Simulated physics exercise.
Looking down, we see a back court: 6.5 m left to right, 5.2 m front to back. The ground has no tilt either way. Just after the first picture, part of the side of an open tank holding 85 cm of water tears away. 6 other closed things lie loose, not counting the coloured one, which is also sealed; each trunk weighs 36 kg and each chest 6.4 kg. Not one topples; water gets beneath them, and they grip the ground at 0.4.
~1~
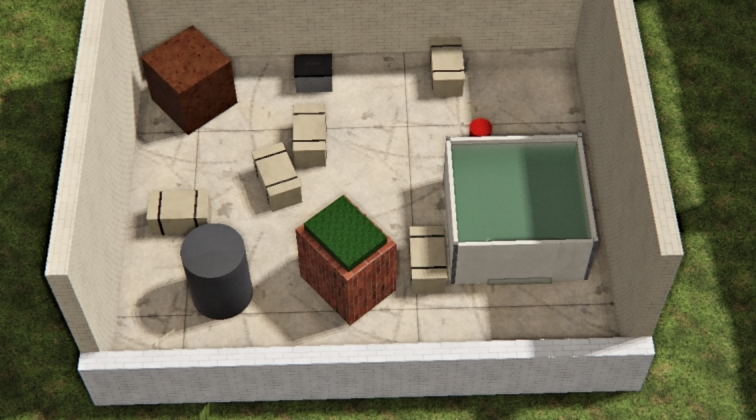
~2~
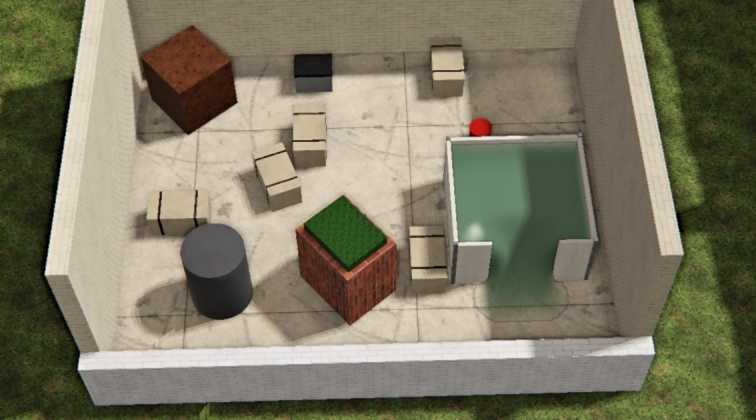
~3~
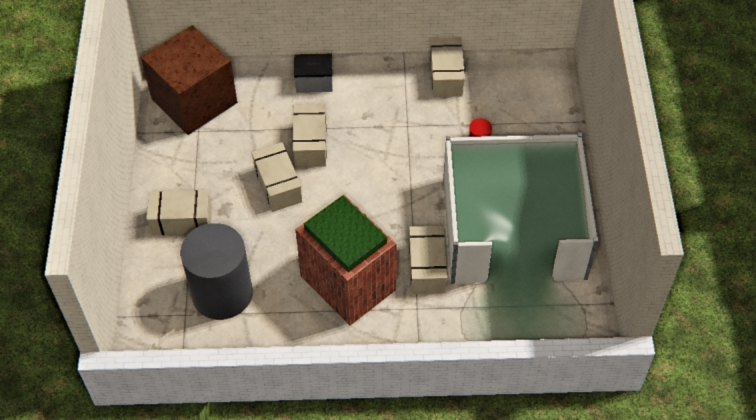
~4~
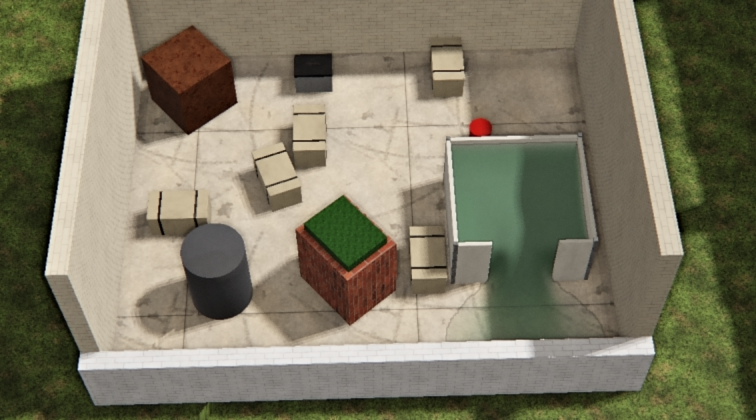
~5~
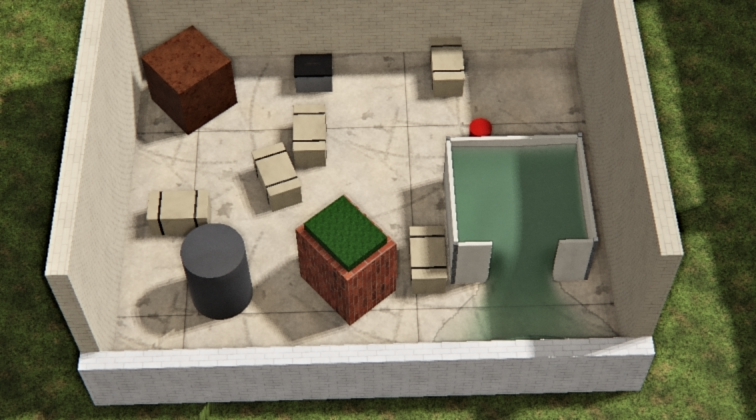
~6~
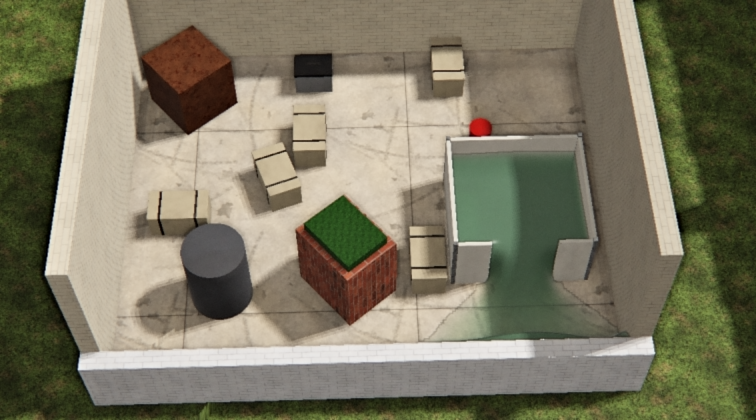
In this clip, a gap opens in the near side of a tank in a walled court, and greenish water pours out and spreads across the paving, while the small red object, crates and other items stay still.
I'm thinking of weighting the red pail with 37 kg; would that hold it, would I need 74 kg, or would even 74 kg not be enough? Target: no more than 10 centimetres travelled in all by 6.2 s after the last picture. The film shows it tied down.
Ballast needed: The lesser.
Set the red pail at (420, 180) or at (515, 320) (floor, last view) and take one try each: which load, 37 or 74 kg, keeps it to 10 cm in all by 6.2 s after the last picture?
At the first place the small mass does it, and at the second nothing works.
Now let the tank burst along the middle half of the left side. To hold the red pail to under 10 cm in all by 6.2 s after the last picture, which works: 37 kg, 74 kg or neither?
That way round, the lesser mass holds.
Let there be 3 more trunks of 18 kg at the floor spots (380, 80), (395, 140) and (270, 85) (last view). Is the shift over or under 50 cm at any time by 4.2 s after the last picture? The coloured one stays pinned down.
Order as listed: Inside the limit, inside the limit, inside the limit.
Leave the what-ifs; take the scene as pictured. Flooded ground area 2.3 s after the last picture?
About 18 m2 is covered.
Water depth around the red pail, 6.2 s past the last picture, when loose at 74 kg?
Something like 4 centimetres.
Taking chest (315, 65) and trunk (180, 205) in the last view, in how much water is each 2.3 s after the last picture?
0 and 1 cm.
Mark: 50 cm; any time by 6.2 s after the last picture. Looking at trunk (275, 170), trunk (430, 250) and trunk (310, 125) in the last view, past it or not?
First one stays inside, second one stays inside, third one stays inside.
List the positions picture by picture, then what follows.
The red pail at (481, 127) rests on the ground; 2.9 m2 under water; 0 of 7 have shifted, in the first frame.
The red pail at (481, 127), on the bottom; 3.5 m2 under water; 0 of 7 have shifted, in the second frame.
The red pail at (481, 127), on the bottom; water covers 4.4 m2; 0 of 7 have shifted, in the third frame.
The red pail at (481, 127), on the bottom; water covers 4.8 m2; 0 of 7 have shifted, in the fourth frame.
The red pail at (481, 127) rests on the ground; 5.0 m2 under water; 0 of 7 have shifted, in the fifth frame.
The red pail at (481, 127), on the bottom; 5.2 m2 under water; 0 of 7 have shifted, in the sixth frame.
Then, 0.6 s after the last picture the red pail would be 0 cm from its start with 37 kg and 0 cm from its start with 74 kg; 0 cm of water round it then.
Then, 2.3 s after the last picture the red pail would be 0 cm from its start with 37 kg and 0 cm from its start with 74 kg; 0 cm of water round it then.
Then, 4.2 s after the last picture the red pail would be 0 cm from its start with 37 kg and 0 cm from its start with 74 kg; 3 cm of water round it then.
Then, 6.2 s after the last picture the red pail would be 0 cm from its start with 37 kg and 0 cm from its start with 74 kg; 4 cm of water round it then.
